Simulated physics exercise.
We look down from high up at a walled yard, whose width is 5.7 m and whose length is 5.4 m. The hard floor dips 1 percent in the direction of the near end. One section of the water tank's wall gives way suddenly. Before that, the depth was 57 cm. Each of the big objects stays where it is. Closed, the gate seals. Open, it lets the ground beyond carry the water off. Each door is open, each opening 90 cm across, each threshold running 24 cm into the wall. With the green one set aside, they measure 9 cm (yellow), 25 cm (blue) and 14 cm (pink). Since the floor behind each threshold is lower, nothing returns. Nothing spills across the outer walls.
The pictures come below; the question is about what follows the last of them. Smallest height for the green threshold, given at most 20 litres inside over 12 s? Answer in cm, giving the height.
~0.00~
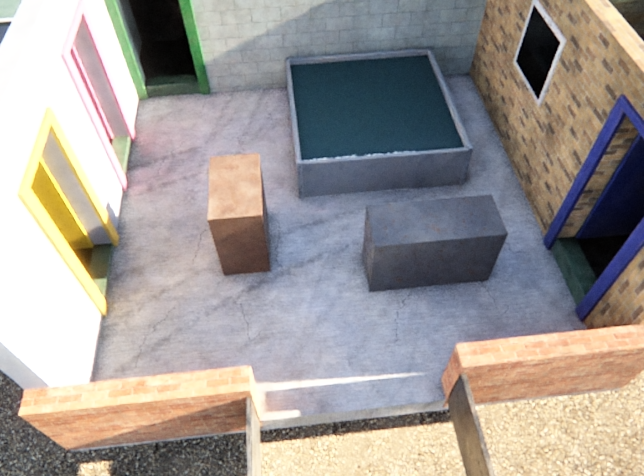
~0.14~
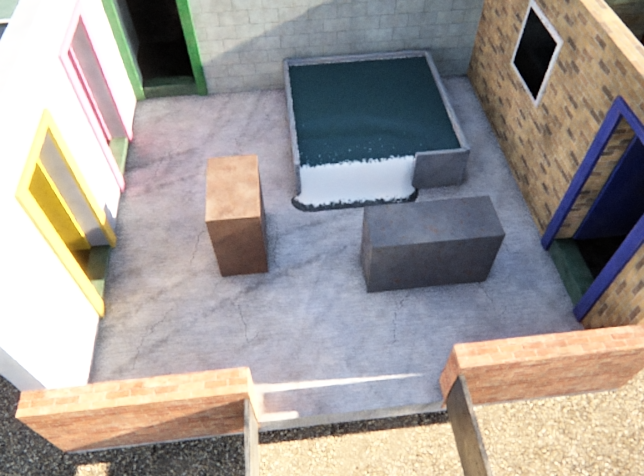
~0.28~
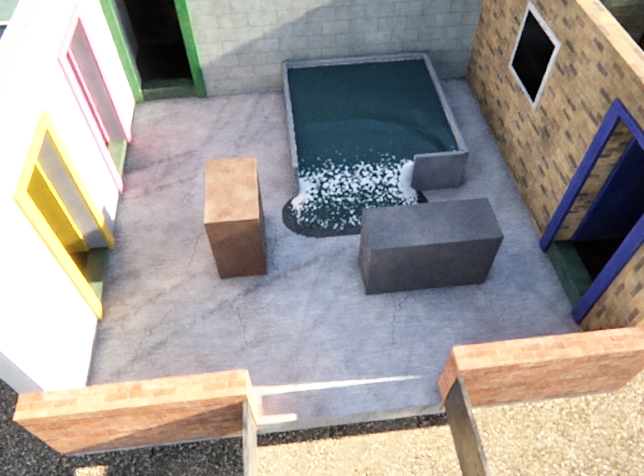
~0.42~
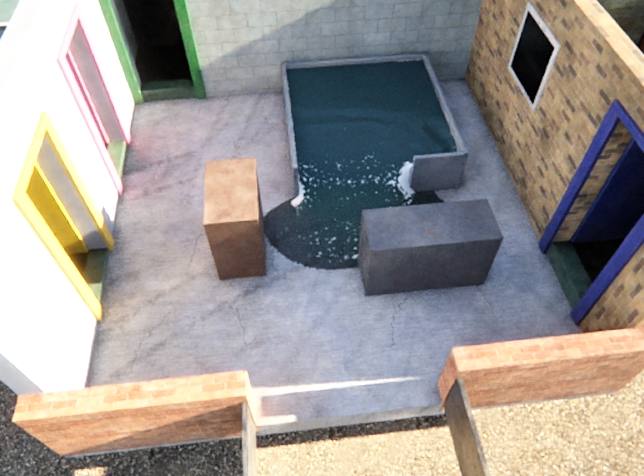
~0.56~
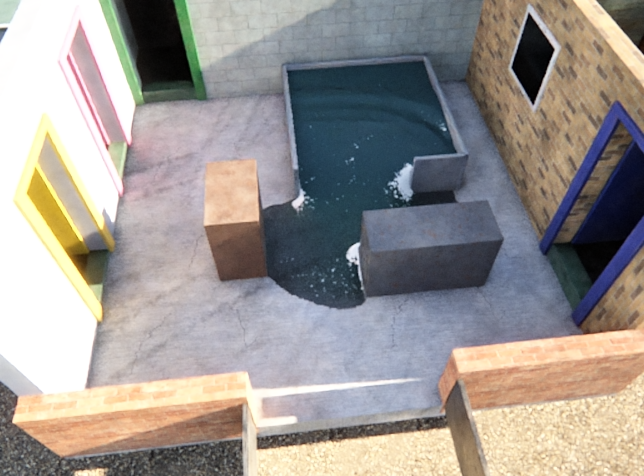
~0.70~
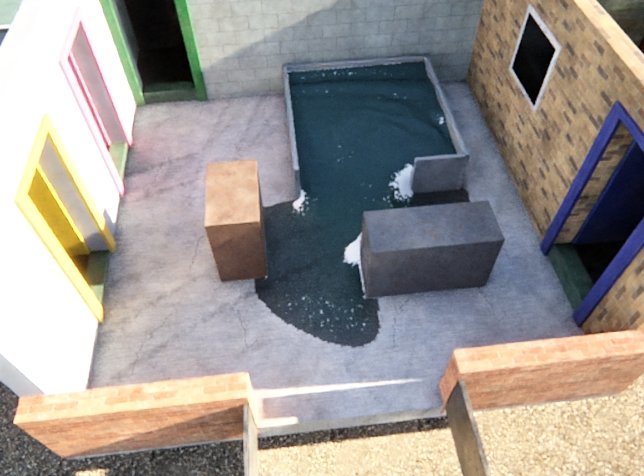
About 6.5 cm.
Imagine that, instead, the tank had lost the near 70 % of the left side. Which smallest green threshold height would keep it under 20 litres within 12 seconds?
It should stand roughly 20 cm high.
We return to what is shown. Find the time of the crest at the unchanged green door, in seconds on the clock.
Peak time: Around 5.5 s.
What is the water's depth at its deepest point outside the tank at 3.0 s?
Close to 31 centimetres.
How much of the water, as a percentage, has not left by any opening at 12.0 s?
Roughly 62 percent of the water remains.
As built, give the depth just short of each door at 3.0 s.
Lab note, depth in cm: Pink 0; blue 9; yellow 6; green 0.
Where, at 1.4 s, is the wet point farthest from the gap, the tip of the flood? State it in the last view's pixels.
Near pixel (237, 407).
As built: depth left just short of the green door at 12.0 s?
Depth: Near 4.5 cm.
After 1.4 s water covers 30 % of the floor, deepest (44 cm) near (371, 246); it has not reached the green door.
After 3.0 s water covers 60 % of the floor, deepest (31 cm) near (84, 424); it has not reached the green door.
After 12.0 s water covers 95 % of the floor, deepest (12 cm) near (254, 405); 4 cm at the green door, 0 litres in over its 22 cm threshold.
At the green door as built, the water arrived by 4.8 s and peaked near 11 cm at 5.4 s.
Run again over the same 12 s with other heights there, 31 litres in over 5.5 cm, 11 litres over 7.5 cm. The limit of 20 litres is kept from about 6.5 cm up.
